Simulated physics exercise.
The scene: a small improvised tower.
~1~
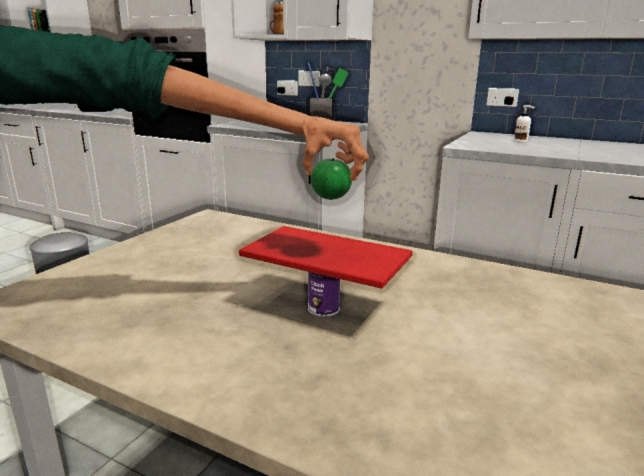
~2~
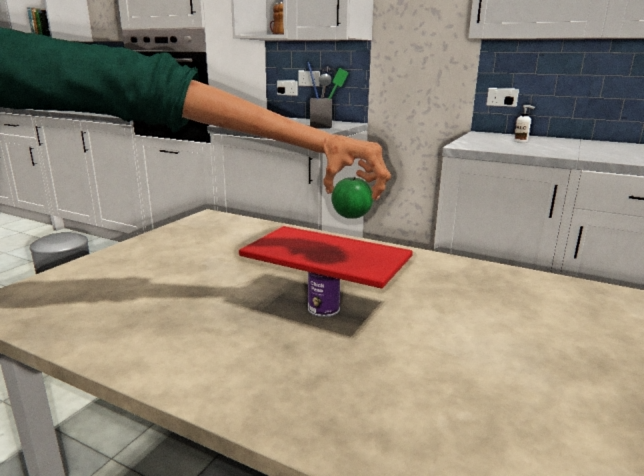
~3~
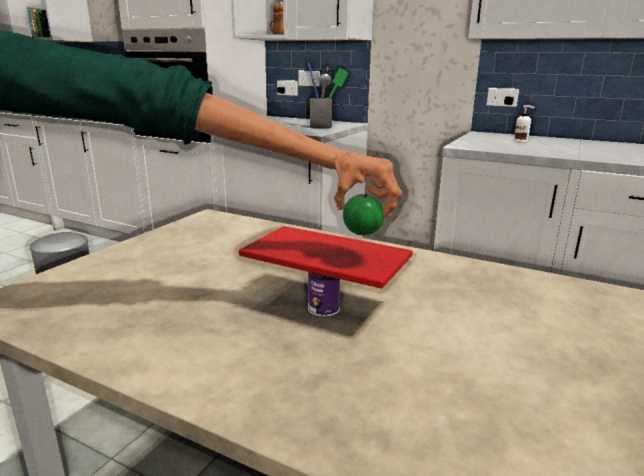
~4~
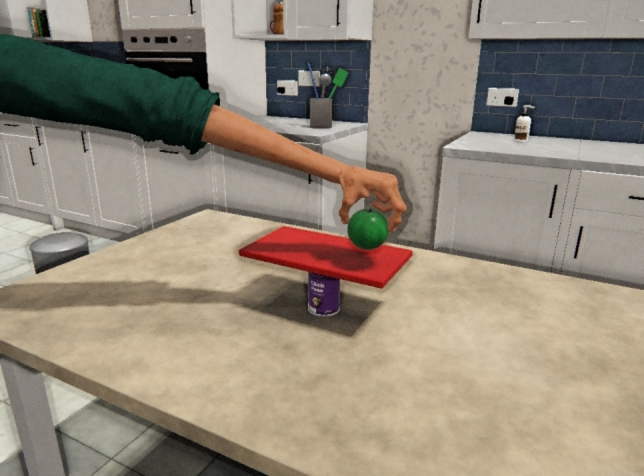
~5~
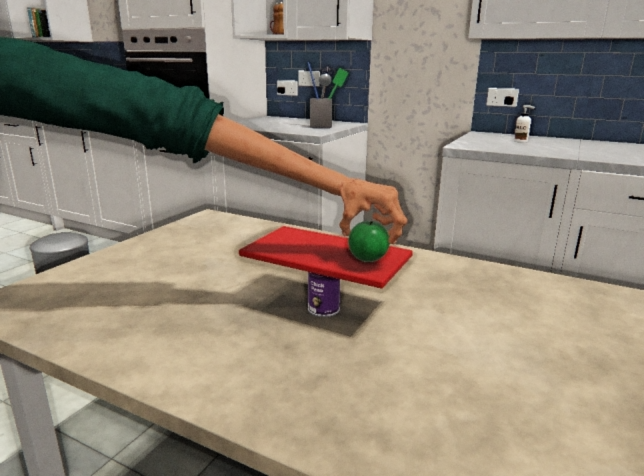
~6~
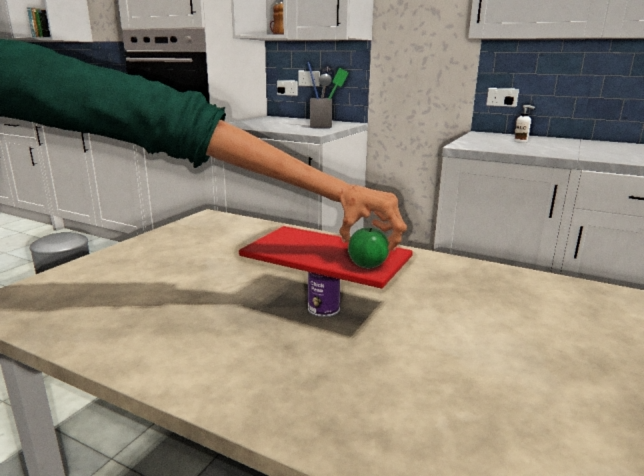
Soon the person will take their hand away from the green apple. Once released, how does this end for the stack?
The stack does not stay intact.
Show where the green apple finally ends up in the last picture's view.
At about (433, 349).
Then, 0.40 s later than the last frame, green apple now fallen; red lid tilted by 43°.
Then, 0.50 s later than the last frame, red lid tilted by 55°.
Then, 0.70 s later than the last frame, red lid now fallen; purple tin moved a little.
Then, 0.90 s later than the last frame, purple tin moved a little.
When it is over, fallen, red lid and green apple; purple tin as before. End places, in pixels of the last picture, green apple near (433, 349). The stack comes apart.
